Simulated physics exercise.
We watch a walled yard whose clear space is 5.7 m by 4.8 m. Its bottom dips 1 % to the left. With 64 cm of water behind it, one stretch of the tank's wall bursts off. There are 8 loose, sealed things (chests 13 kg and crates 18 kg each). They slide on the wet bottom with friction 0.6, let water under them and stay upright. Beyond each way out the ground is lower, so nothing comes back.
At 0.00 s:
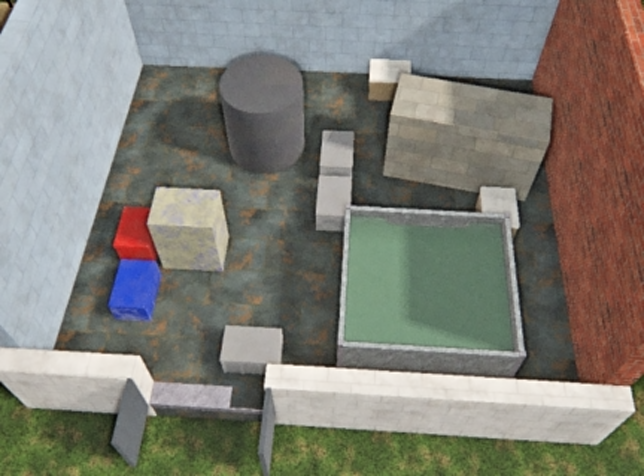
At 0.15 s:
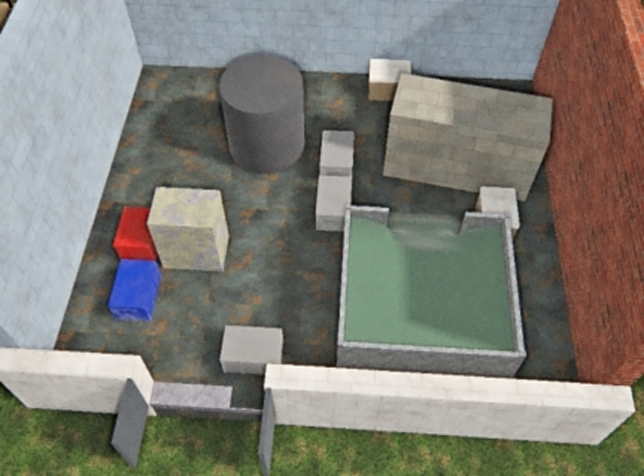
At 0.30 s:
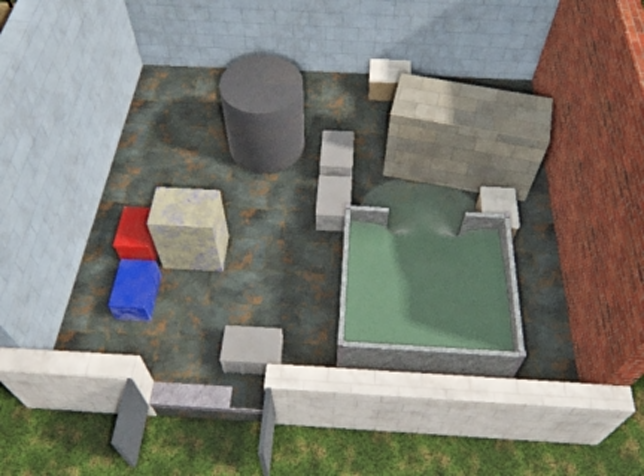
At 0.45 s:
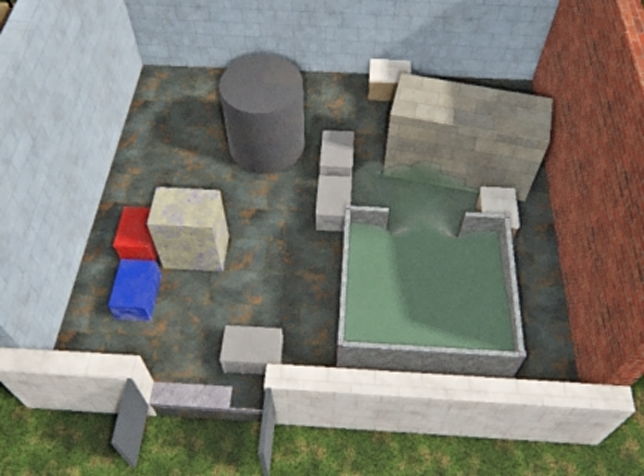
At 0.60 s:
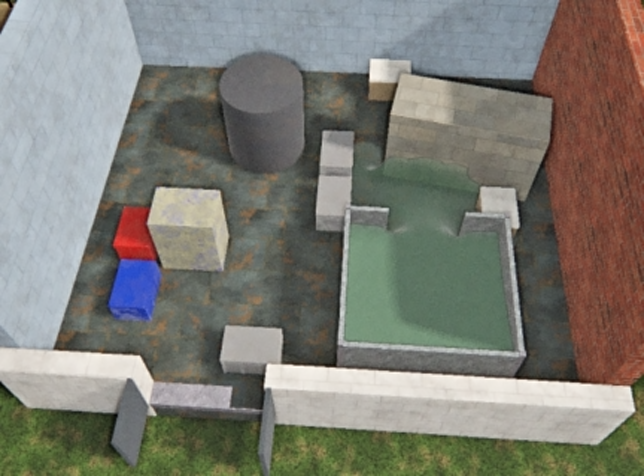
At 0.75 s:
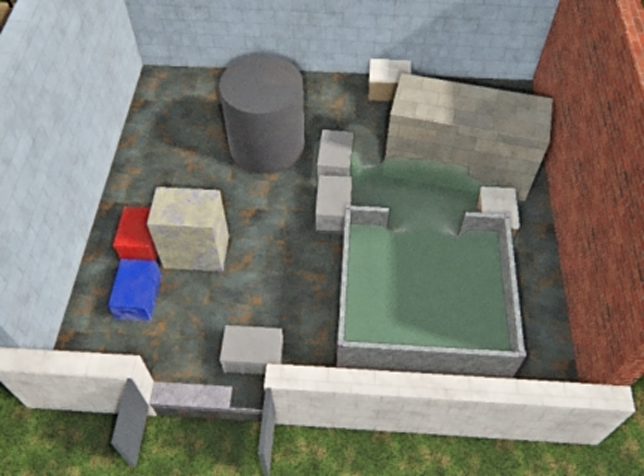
Green water spilling through a gap opened in the tank's far wall and spreading across a walled yard, blocks and chests staying still.
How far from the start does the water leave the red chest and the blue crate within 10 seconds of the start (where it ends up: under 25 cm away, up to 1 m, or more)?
The red chest travels far; the blue crate barely shifts.
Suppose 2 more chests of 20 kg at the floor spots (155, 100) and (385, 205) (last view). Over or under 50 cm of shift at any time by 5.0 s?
In turn: Short of it, over.
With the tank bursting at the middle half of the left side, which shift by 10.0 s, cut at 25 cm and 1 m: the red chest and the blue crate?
In that case the red chest moves a short way, the blue crate travels far.
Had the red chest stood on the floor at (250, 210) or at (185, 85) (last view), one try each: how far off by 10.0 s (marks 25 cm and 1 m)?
In turn: It ends far away; it travels far.
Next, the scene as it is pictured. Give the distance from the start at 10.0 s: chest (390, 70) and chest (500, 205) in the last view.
In turn: 60 cm, 200 cm.
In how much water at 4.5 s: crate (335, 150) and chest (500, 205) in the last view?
Roughly 6 and 15 cm.
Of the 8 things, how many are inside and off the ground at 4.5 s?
At that moment 1.
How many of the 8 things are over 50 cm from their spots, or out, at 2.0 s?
2 of them.
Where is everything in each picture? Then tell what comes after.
In the first picture, the red chest at (136, 227), on the bottom; the blue crate at (133, 283) rests on the ground; 2.6 m2 under water; 0 of 8 have shifted.
In the second picture, the red chest at (136, 227), on the bottom; the blue crate at (133, 283), on the bottom; 3.2 m2 under water; 0 of 8 have shifted.
In the third picture, the red chest at (136, 227) rests on the ground; the blue crate at (133, 283) rests on the ground; water covers 3.8 m2; 0 of 8 have shifted.
In the fourth picture, the red chest at (136, 227) rests on the ground; the blue crate at (133, 283) rests on the ground; water covers 4.1 m2; 0 of 8 have shifted.
In the fifth picture, the red chest at (136, 227) rests on the ground; the blue crate at (133, 283), on the bottom; water covers 4.3 m2; 0 of 8 have shifted.
In the sixth picture, the red chest at (136, 227), on the bottom; the blue crate at (133, 283) rests on the ground; water covers 4.5 m2; 0 of 8 have shifted.
After 2.0 s the red chest is near (136, 227), 0.0 m from its start, aground; the blue crate is near (133, 283), 0.0 m from its start, aground; 0 of 8 are out; 1 afloat.
After 4.5 s the red chest is near (92, 261), 0.6 m from its start, aground; the blue crate is near (133, 283), 0.0 m from its start, aground; 0 of 8 are out; 1 afloat.
After 7.0 s the red chest is near (110, 344), 1.5 m from its start, aground; the blue crate is near (133, 283), 0.0 m from its start, aground; 0 of 8 are out; 2 afloat.
After 10.0 s the red chest is near (193, 343), 1.7 m from its start, aground; the blue crate is near (132, 283), 0.0 m from its start, aground; 0 of 8 are out; 2 afloat.
